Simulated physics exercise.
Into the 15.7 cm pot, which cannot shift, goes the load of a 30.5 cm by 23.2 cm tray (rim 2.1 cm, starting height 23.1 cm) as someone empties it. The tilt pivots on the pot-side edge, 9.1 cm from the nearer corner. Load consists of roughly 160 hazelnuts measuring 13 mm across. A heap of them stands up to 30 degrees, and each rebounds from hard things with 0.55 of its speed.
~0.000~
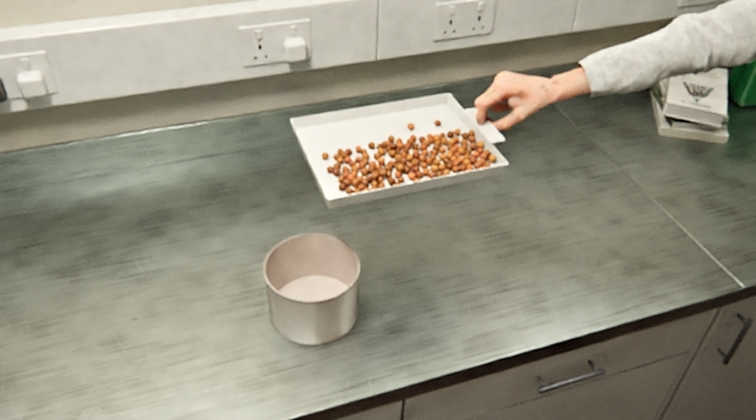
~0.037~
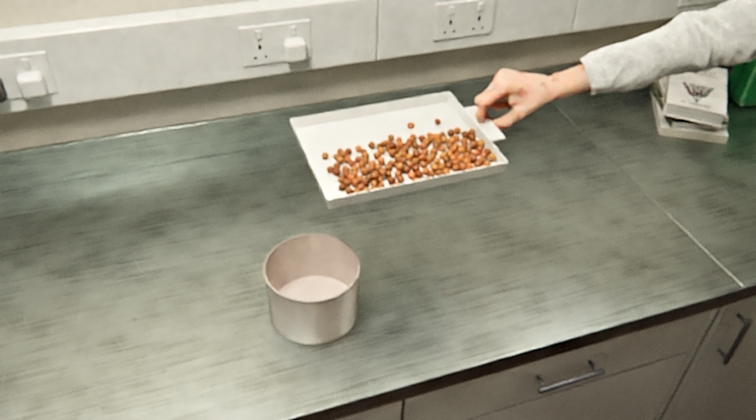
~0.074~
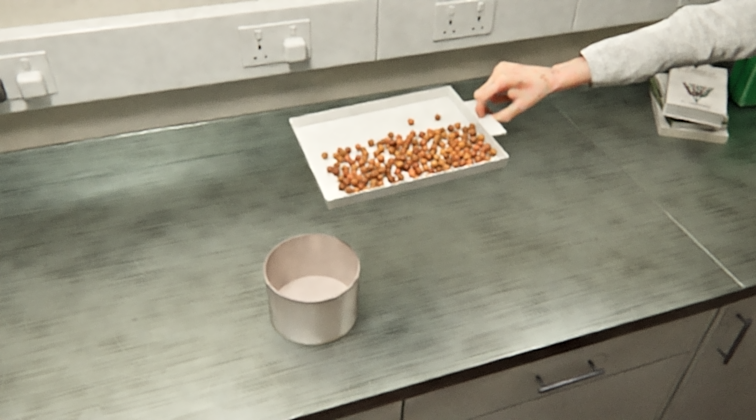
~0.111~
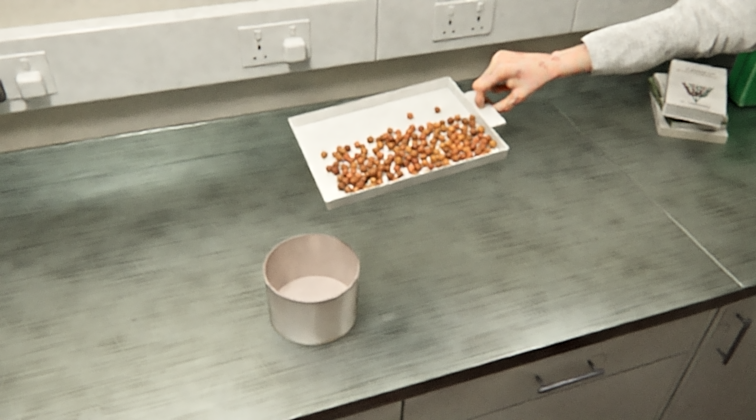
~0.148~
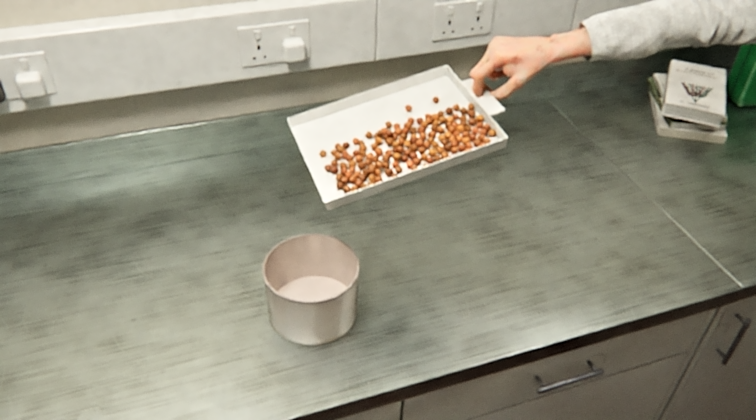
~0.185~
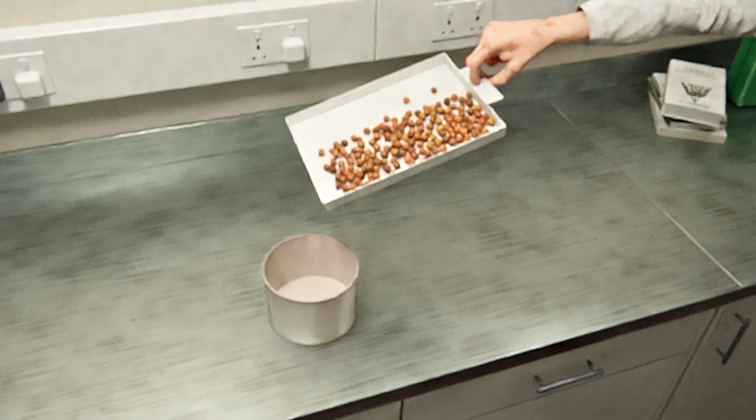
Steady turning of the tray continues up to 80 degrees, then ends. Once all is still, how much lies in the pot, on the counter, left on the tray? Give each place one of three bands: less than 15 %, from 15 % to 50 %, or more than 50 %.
Pot - from 15 % to 50 %; counter - from 15 % to 50 %; tray - from 15 % to 50 %.
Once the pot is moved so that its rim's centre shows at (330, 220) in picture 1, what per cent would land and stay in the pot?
About 0 per cent.
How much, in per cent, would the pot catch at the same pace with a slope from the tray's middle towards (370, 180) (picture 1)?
Roughly 75 percent of them.
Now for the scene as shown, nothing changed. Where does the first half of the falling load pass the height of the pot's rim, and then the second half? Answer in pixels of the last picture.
Around (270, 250), then (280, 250).
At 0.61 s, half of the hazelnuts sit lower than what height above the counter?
The halfway mark is near 28 cm.
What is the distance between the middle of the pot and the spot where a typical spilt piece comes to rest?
Roughly 28 cm from the centre.
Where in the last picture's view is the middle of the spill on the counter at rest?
Around (190, 274).
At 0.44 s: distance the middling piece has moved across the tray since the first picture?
5 cm.
After 0.44 s, tilt 48 degrees; the tray holds 100 %, the pot 0 %.
Then, at 0.61 s, tilt 70 degrees; the tray holds 100 %, the pot 0 %.
After 0.90 s, tilt 80 degrees; the tray holds 40 %, the pot 20 %.
By 2.0 s all is still; pot 30 %, counter 35 %, tray 30 %.
